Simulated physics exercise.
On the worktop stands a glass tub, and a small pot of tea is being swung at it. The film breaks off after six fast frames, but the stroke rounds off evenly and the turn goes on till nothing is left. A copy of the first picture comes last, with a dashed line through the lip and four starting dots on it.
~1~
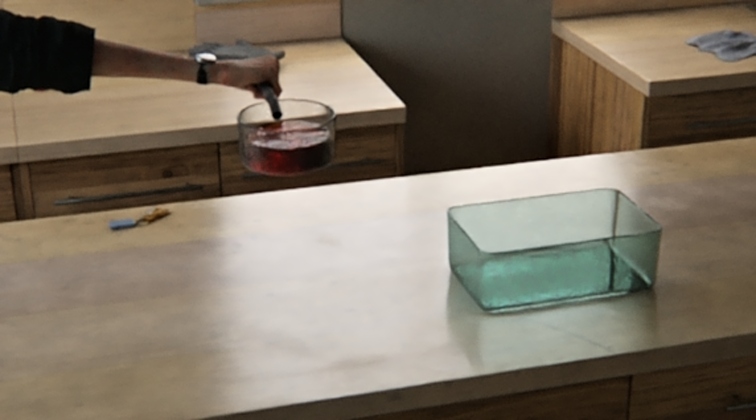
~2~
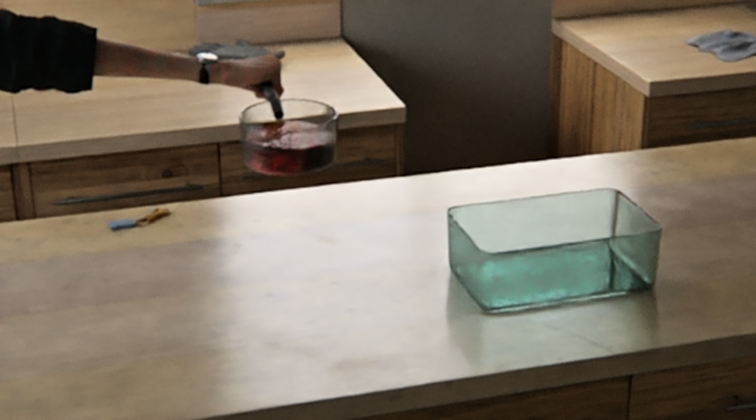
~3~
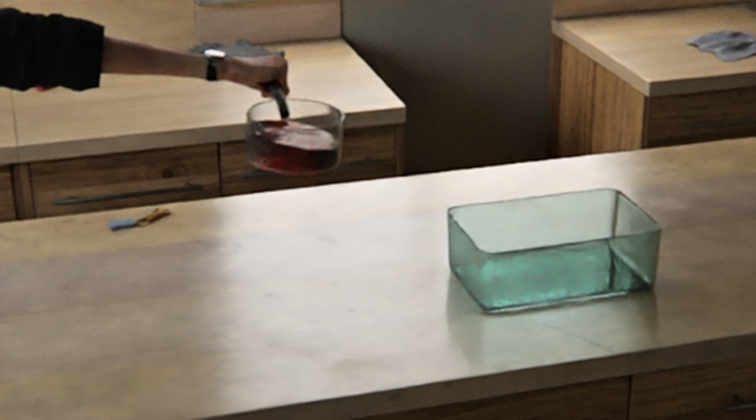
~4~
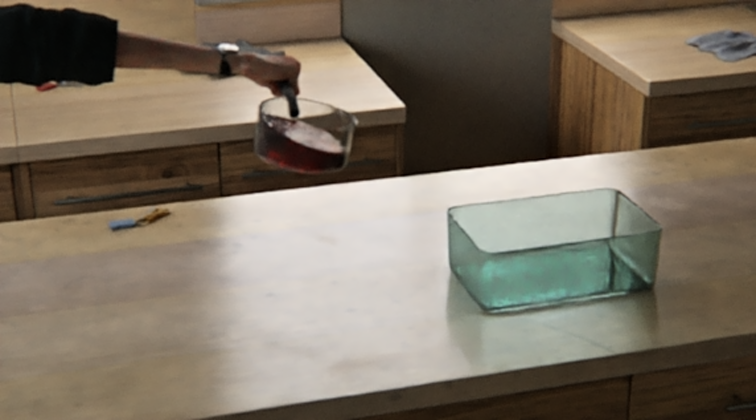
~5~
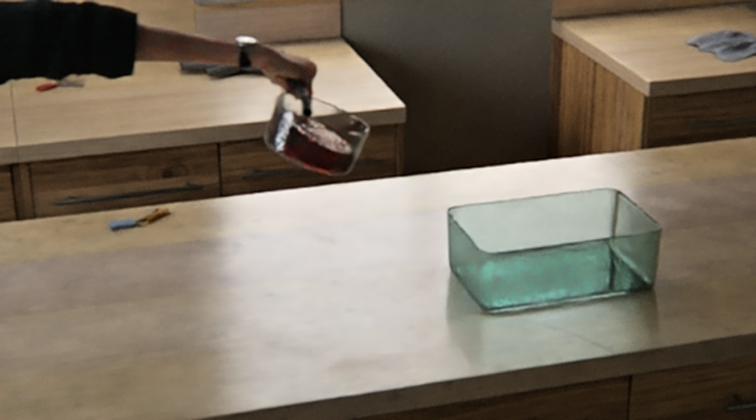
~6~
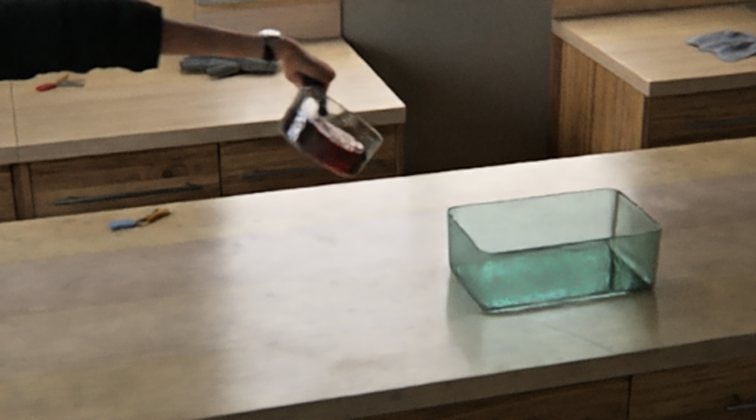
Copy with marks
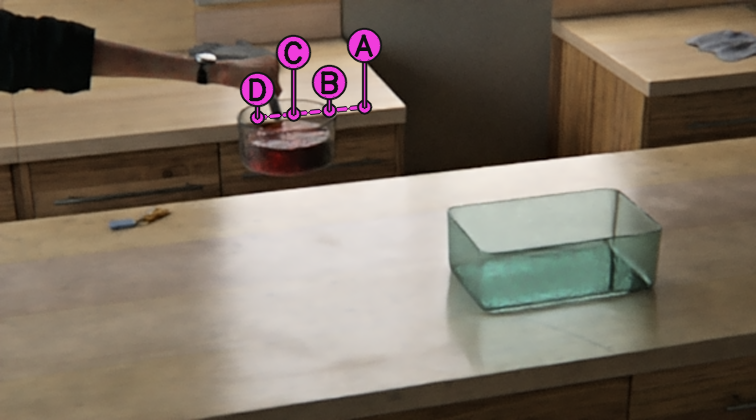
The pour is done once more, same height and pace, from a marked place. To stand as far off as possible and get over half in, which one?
Go for C.
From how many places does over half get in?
Three of the four.
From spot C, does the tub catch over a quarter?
Yes, clearly.
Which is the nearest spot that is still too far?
Spot D.
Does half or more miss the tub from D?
Yes.
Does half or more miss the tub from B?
No, that is safe.
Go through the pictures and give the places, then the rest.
The first picture shows upright, lip at (332, 110); tub from (479, 311) to (654, 286); nothing has left yet.
The second picture shows upright, lip at (334, 110); nothing has left yet.
The third picture shows tipped about 4°, lip at (341, 112); nothing has left yet.
The fourth picture shows tipped about 12°, lip at (352, 117); nothing has left yet.
The fifth picture shows tipped about 23°, lip at (366, 125); nothing has left yet.
The sixth picture shows tipped about 36°, lip at (379, 135); nothing has left yet.
On the marked copy, A at (364, 107); B at (329, 110); C at (293, 114); D at (257, 117).
With A, about 72 % lands in the tub, 3 % falls short and 24 % goes beside or beyond.
With B, about 82 % lands in the tub, 4 % falls short and 14 % goes beside or beyond.
With C, about 80 % lands in the tub, 10 % falls short and 11 % goes beside or beyond.
With D, about 4 % lands in the tub, 91 % falls short and 5 % goes beside or beyond.
